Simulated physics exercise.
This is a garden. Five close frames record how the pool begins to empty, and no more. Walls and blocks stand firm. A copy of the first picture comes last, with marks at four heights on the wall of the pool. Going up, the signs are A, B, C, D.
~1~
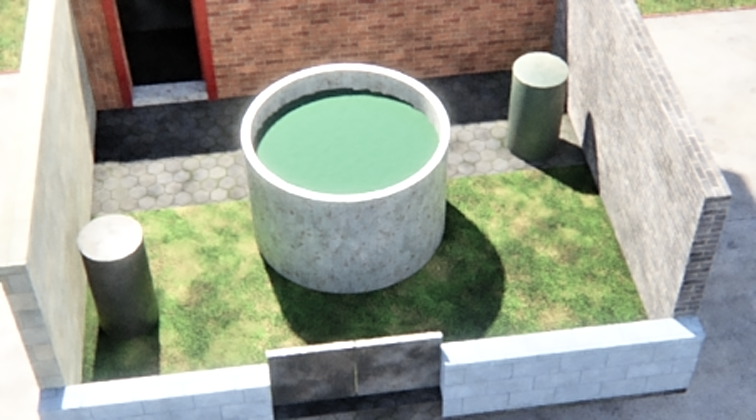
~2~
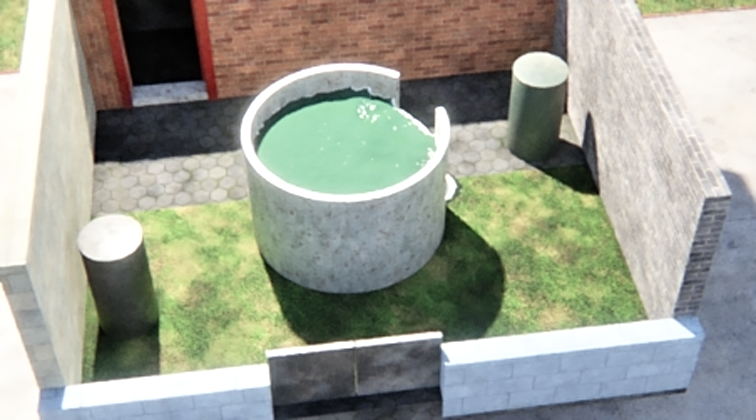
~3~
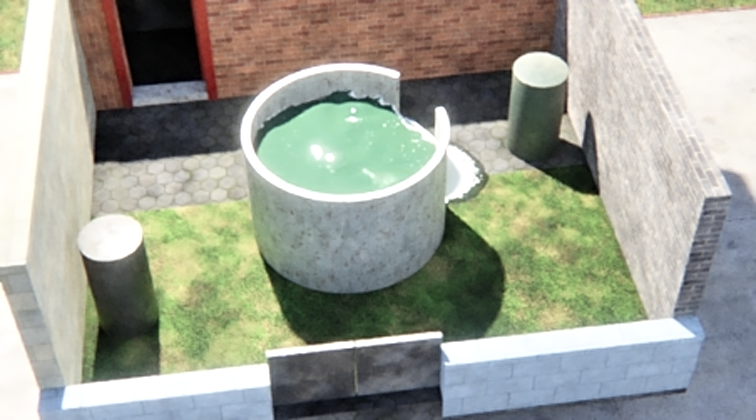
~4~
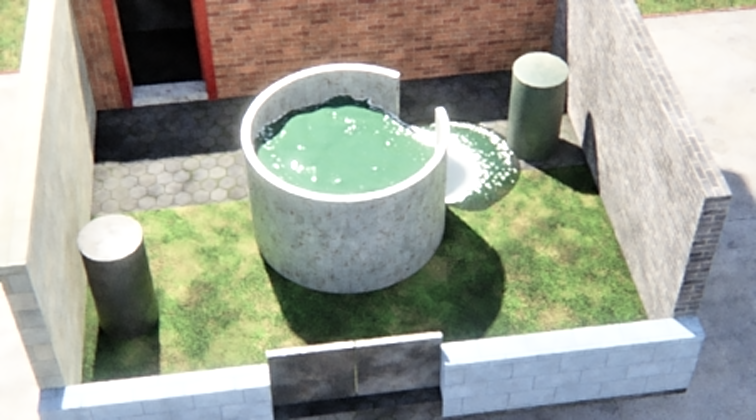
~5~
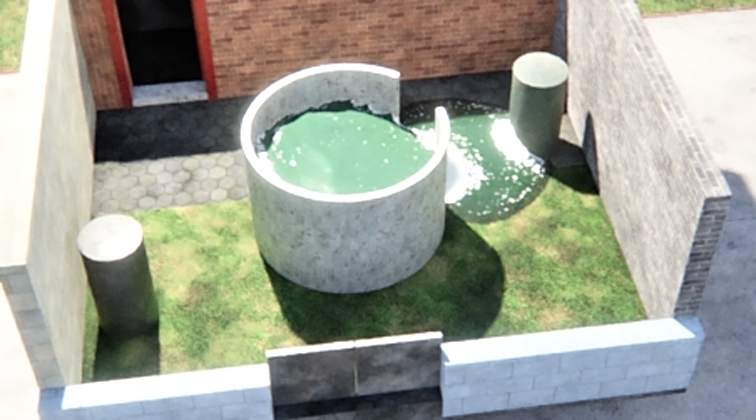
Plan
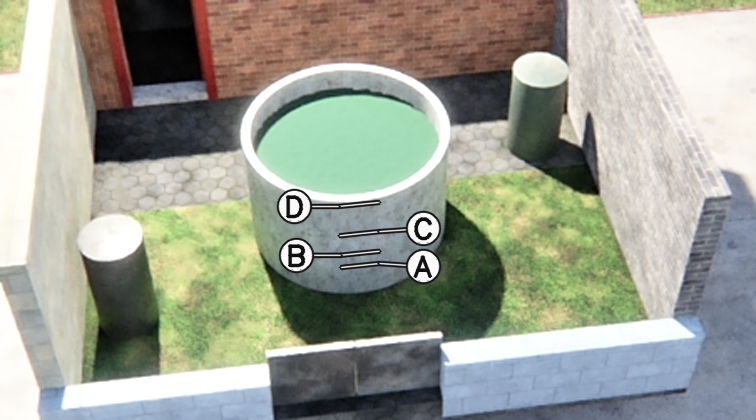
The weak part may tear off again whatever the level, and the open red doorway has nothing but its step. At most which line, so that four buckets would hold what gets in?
Go for C.
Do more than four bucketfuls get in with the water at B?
No, that is safe.
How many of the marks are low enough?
Three.
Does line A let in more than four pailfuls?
No, not at all.
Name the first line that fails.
That would be D.
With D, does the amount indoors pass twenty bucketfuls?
No, it does not.
In white, A at (360, 265); B at (360, 253); C at (359, 233); D at (358, 204); from the bottom up A, B, C, D.
For line A, nothing gets over.
For line B, nothing gets over.
For line C, a splash gets over, under a bucket.
For line D, about 10 bucketfuls get in.
